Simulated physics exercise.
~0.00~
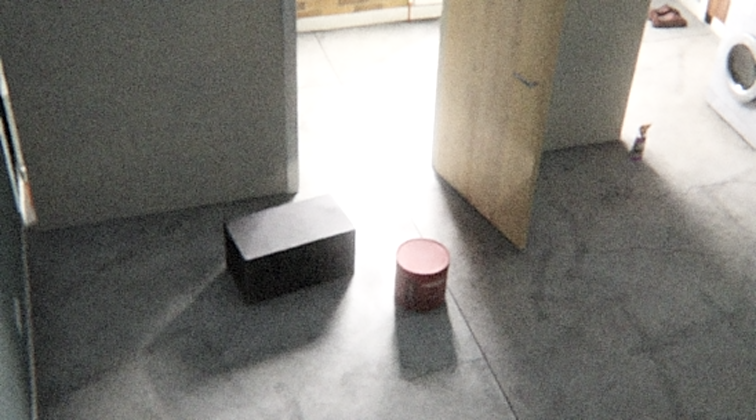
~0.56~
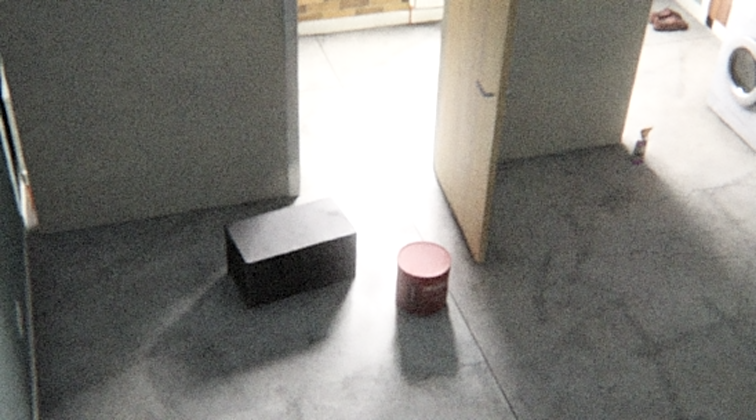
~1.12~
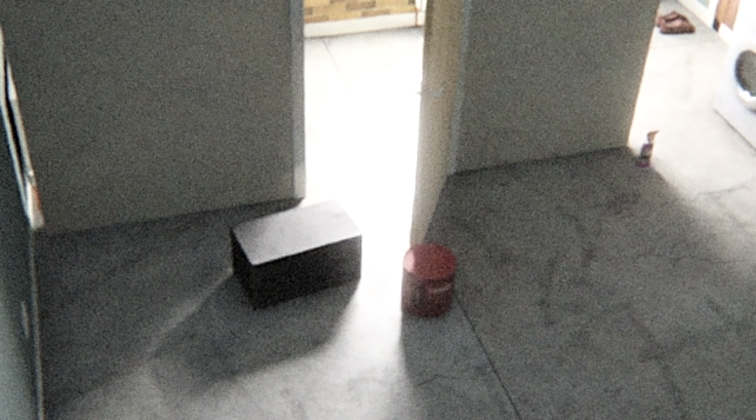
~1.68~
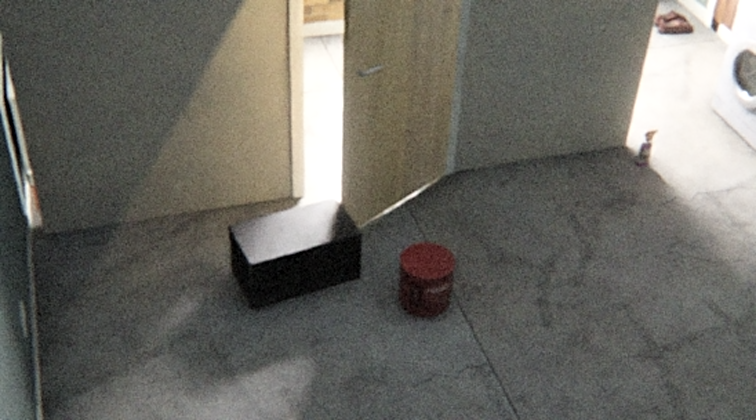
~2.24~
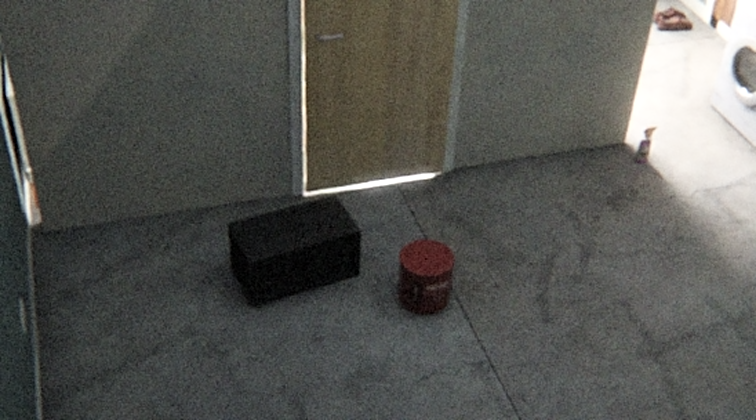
In a room, an open door swings shut behind a black chest and red pail.
